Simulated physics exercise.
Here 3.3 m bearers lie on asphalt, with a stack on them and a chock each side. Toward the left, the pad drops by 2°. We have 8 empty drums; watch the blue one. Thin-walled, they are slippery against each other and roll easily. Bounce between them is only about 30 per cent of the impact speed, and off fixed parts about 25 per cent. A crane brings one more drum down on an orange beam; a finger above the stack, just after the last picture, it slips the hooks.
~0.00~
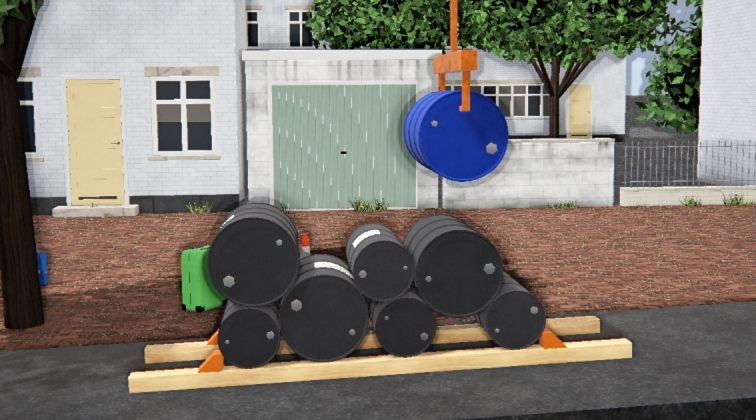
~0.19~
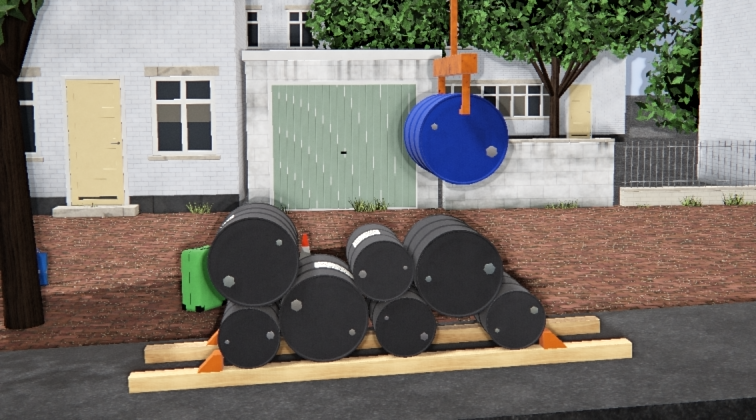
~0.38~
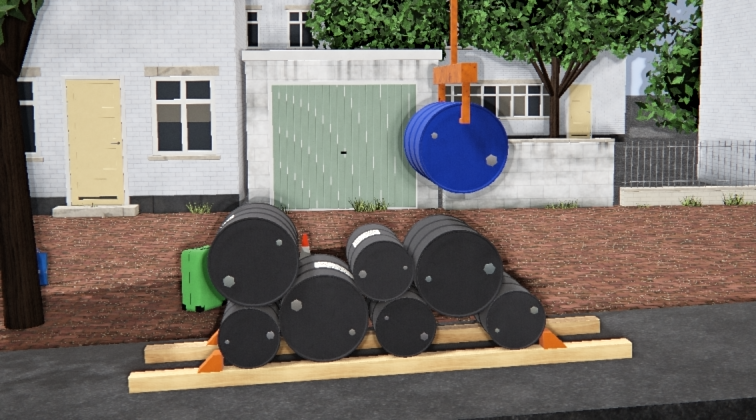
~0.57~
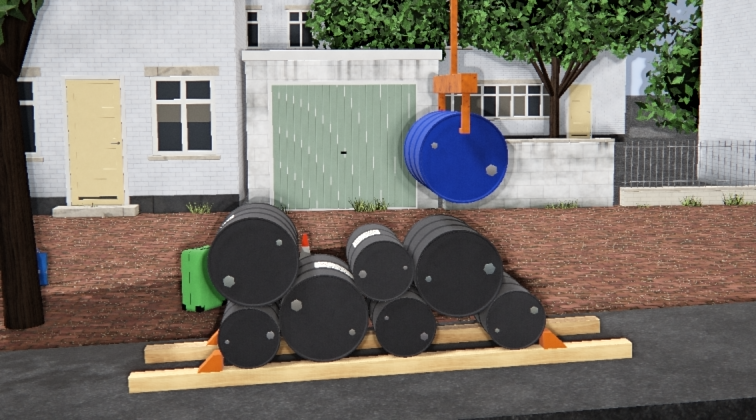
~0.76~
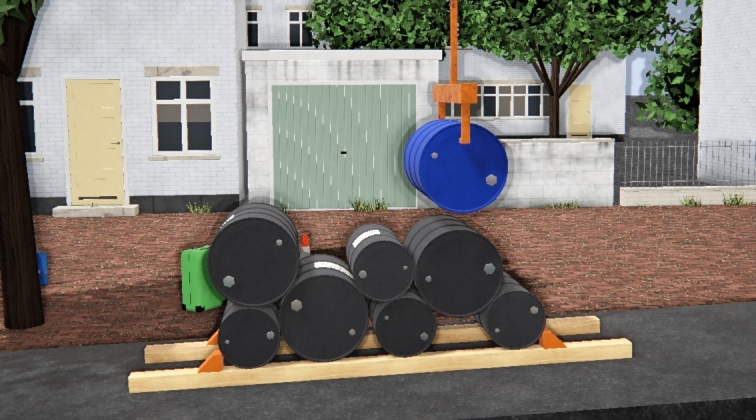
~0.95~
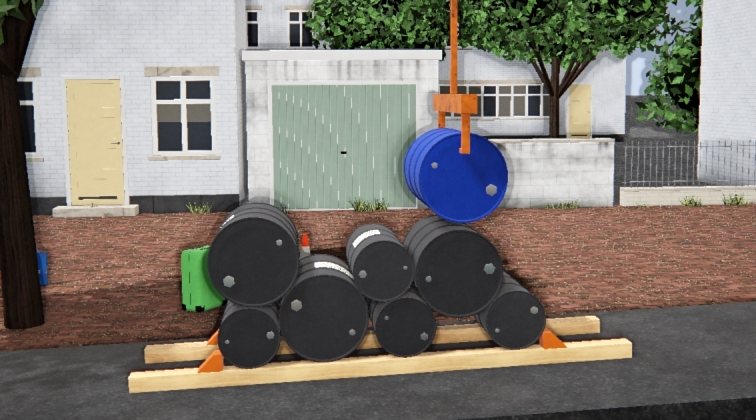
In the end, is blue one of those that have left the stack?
I expect it will leave the stack.
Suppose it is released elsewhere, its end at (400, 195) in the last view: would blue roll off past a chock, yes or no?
Outcome in that case - blue stays contained.
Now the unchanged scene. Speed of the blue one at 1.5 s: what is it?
Estimate: Some 0.1 m/s.
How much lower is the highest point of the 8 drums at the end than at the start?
80 cm.
Then, 1.5 s in, blue is up on others, 45 cm inside the right chock, rolling right; 0 of 8 are outside the chocks.
Then, 2.0 s in, blue is up on others, 30 cm inside the right chock, rolling right; 0 of 8 are outside the chocks.
Then, 2.6 s in, blue is beyond the right chock, rolling right; 1 of 8 is outside the chocks.
In the end (3.8 s), blue is beyond the right chock; 1 of 8 is outside the chocks.
